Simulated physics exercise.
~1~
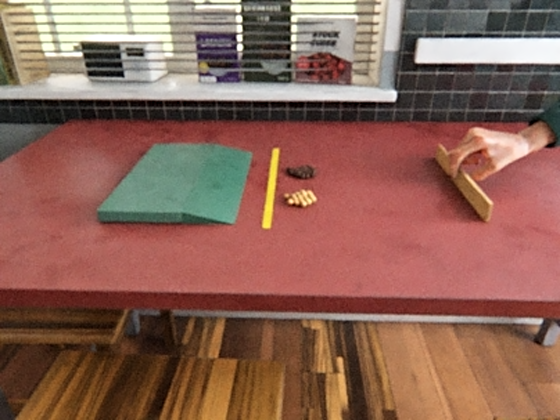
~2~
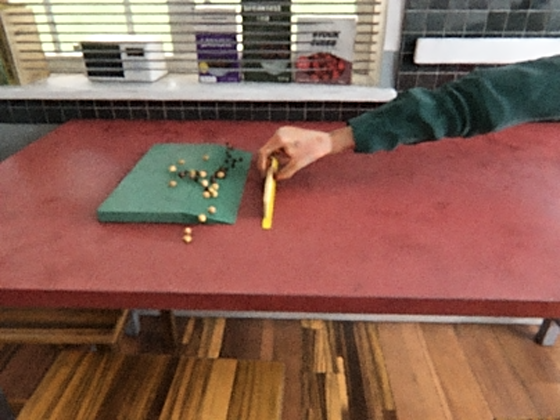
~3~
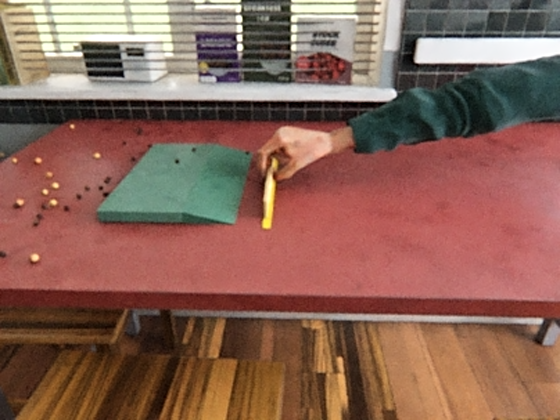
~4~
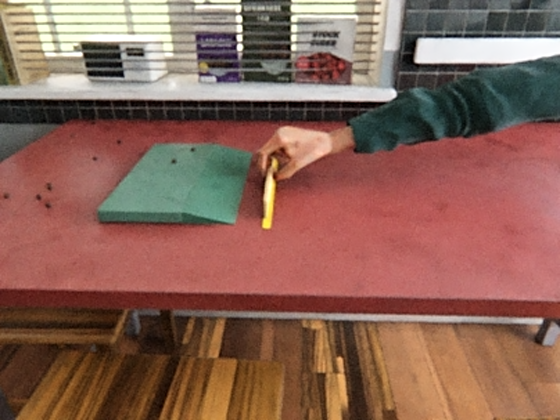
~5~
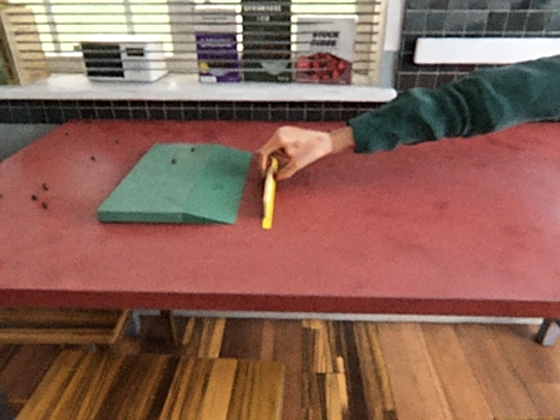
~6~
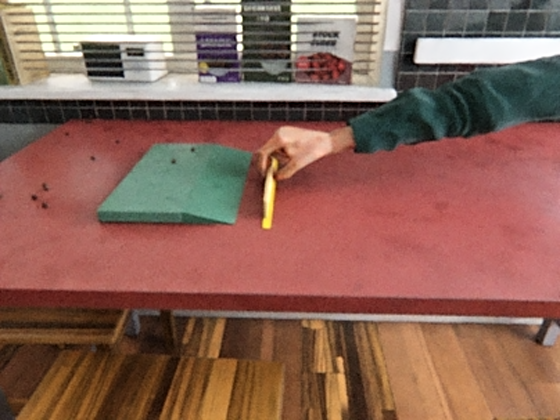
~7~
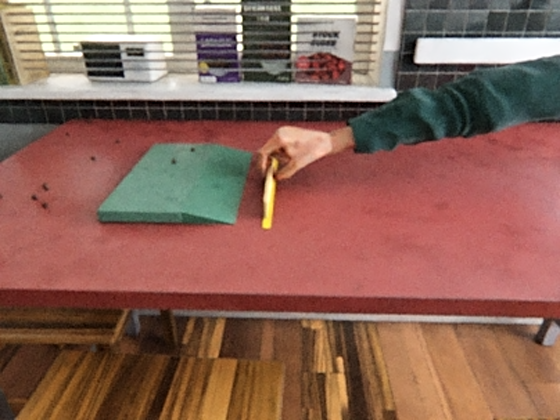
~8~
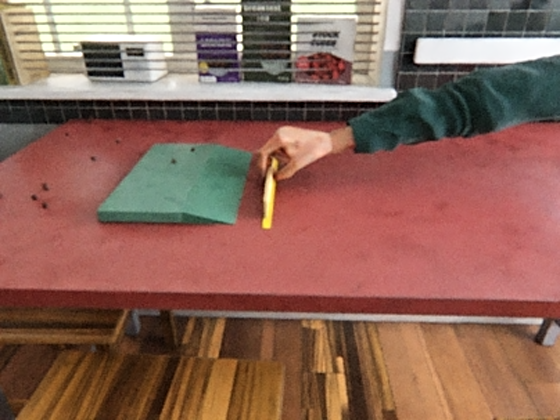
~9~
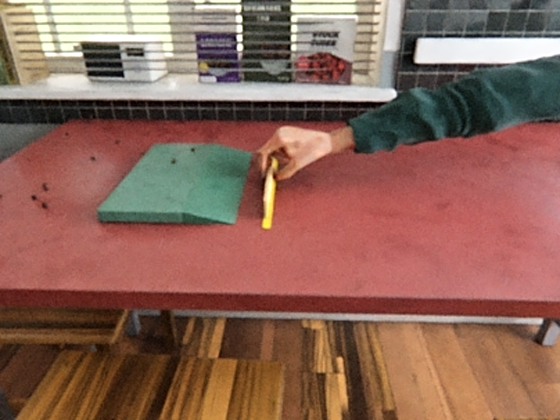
The clip shows a hand sweeping a wooden strip left across a red table, stopping at yellow tape as pale and dark pieces scatter over a low green wedge. The pale ones roll out of view, while some dark ones come to rest on and beyond the wedge.
